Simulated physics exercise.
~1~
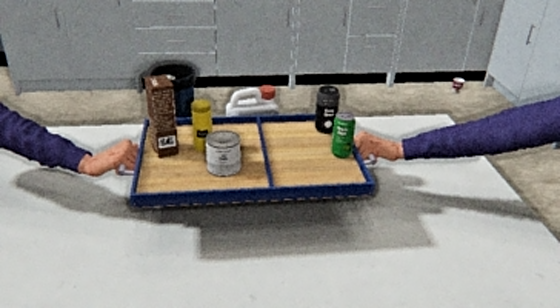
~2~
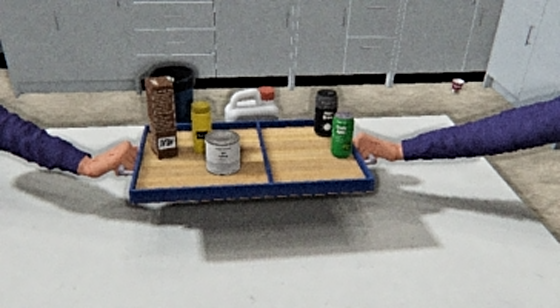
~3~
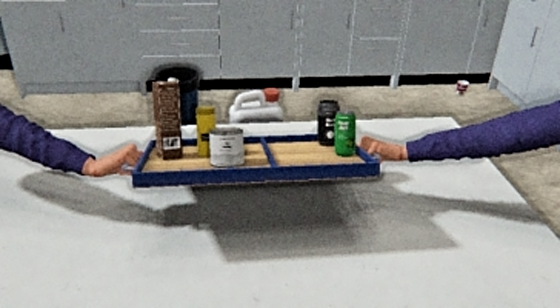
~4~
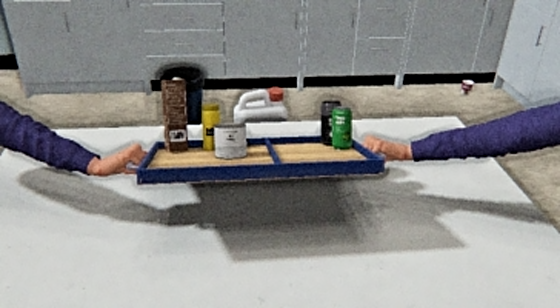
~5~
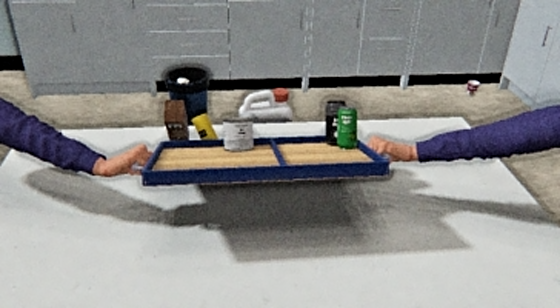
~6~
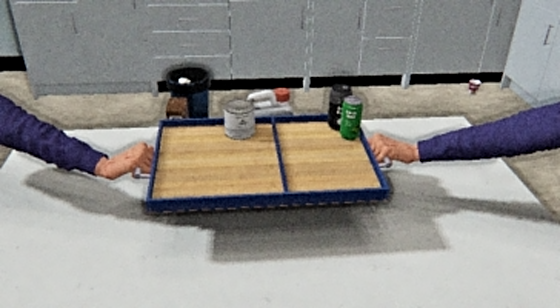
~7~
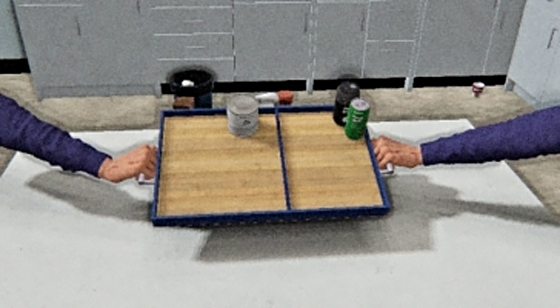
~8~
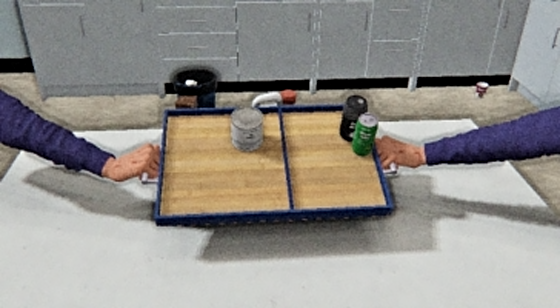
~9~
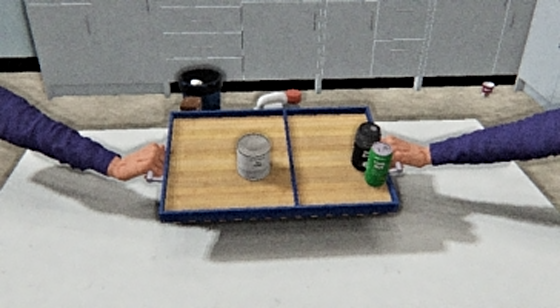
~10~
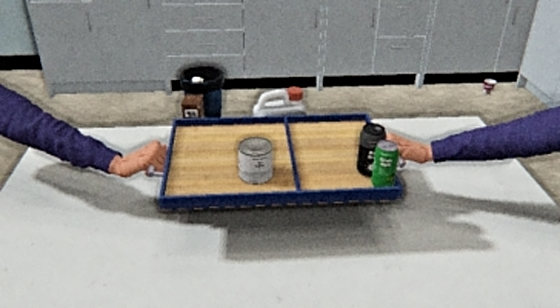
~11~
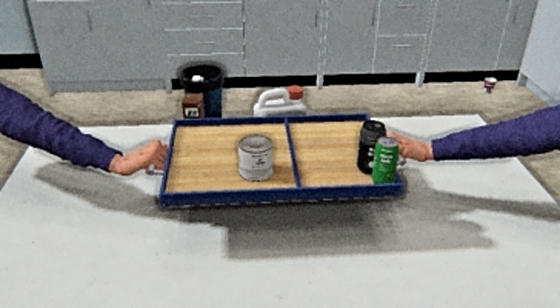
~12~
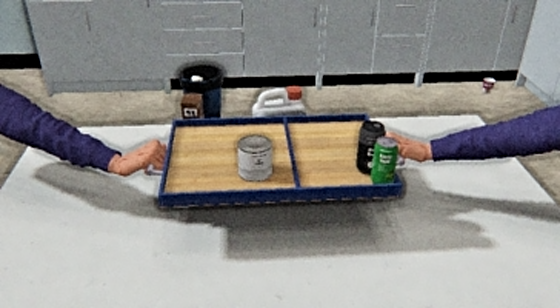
Two hands tip a tray back and forth, and two of its five items fall off.
